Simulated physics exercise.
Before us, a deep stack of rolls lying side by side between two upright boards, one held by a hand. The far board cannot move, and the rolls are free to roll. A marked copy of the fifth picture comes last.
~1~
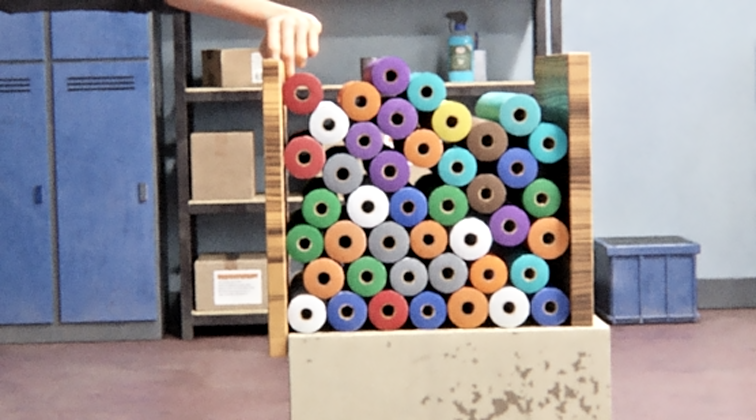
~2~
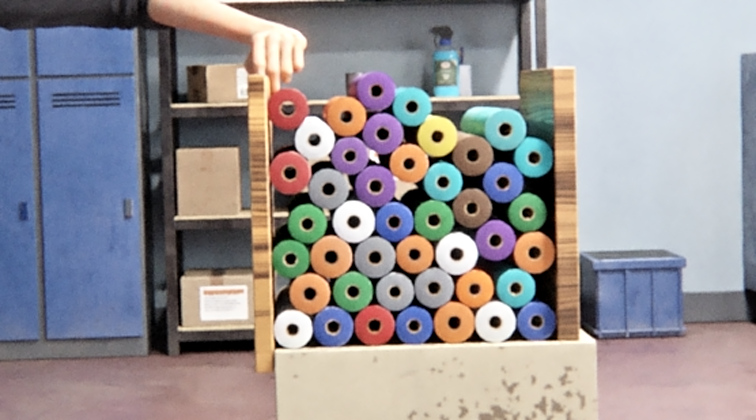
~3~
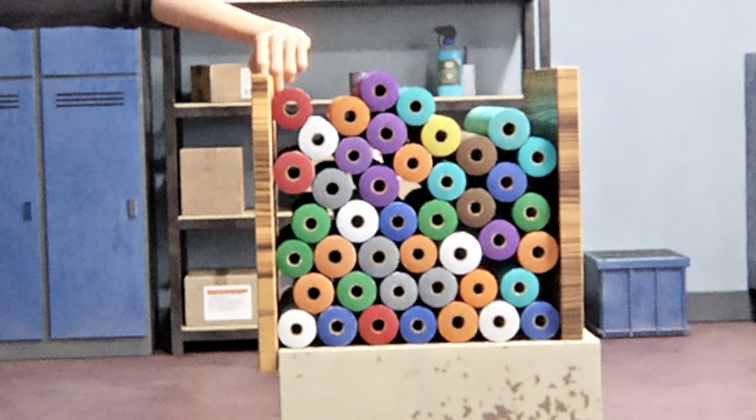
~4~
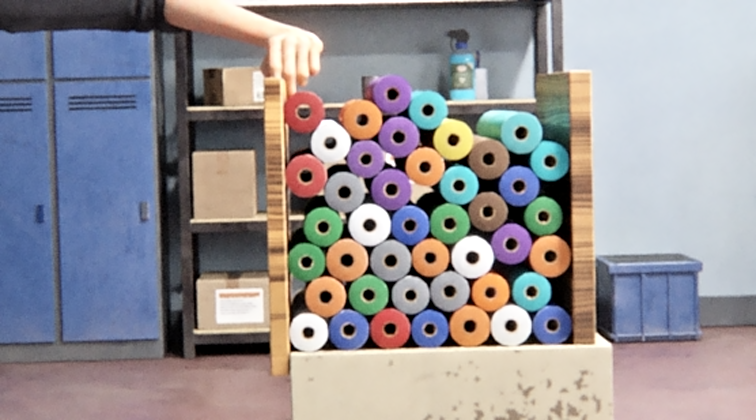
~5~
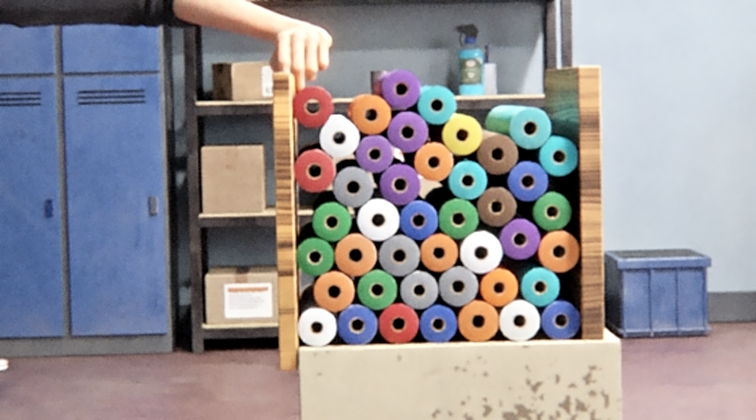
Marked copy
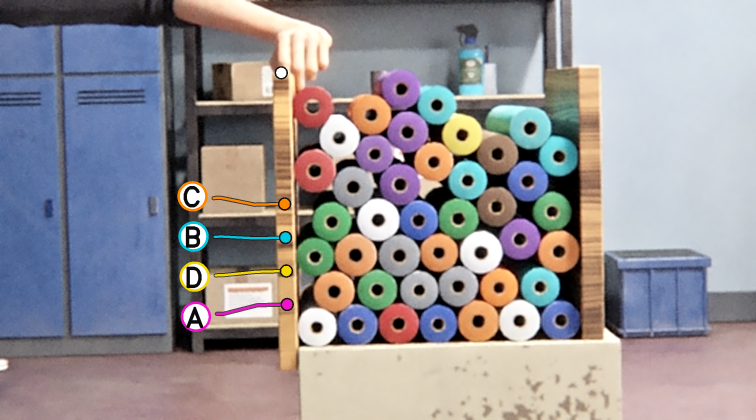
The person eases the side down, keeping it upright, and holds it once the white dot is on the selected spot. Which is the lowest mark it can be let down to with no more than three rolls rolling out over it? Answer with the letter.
C is the limit.
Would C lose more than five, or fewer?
At C, fewer than five.
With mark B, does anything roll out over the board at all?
At B: Yes.
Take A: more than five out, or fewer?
More than five.
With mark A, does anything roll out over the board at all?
Yes, at A.
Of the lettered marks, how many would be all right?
The number is one.
On the copy, A at (287, 304); B at (286, 238); C at (285, 204); D at (287, 271); the white dot at (282, 73).
On C. First, top of the board (292, 134).
Then, top of the board (294, 201).
Finally, top of the board (294, 203), one out over the board.
By contrast, A more than three out over the board; B more than three out over the board; D more than three out over the board.
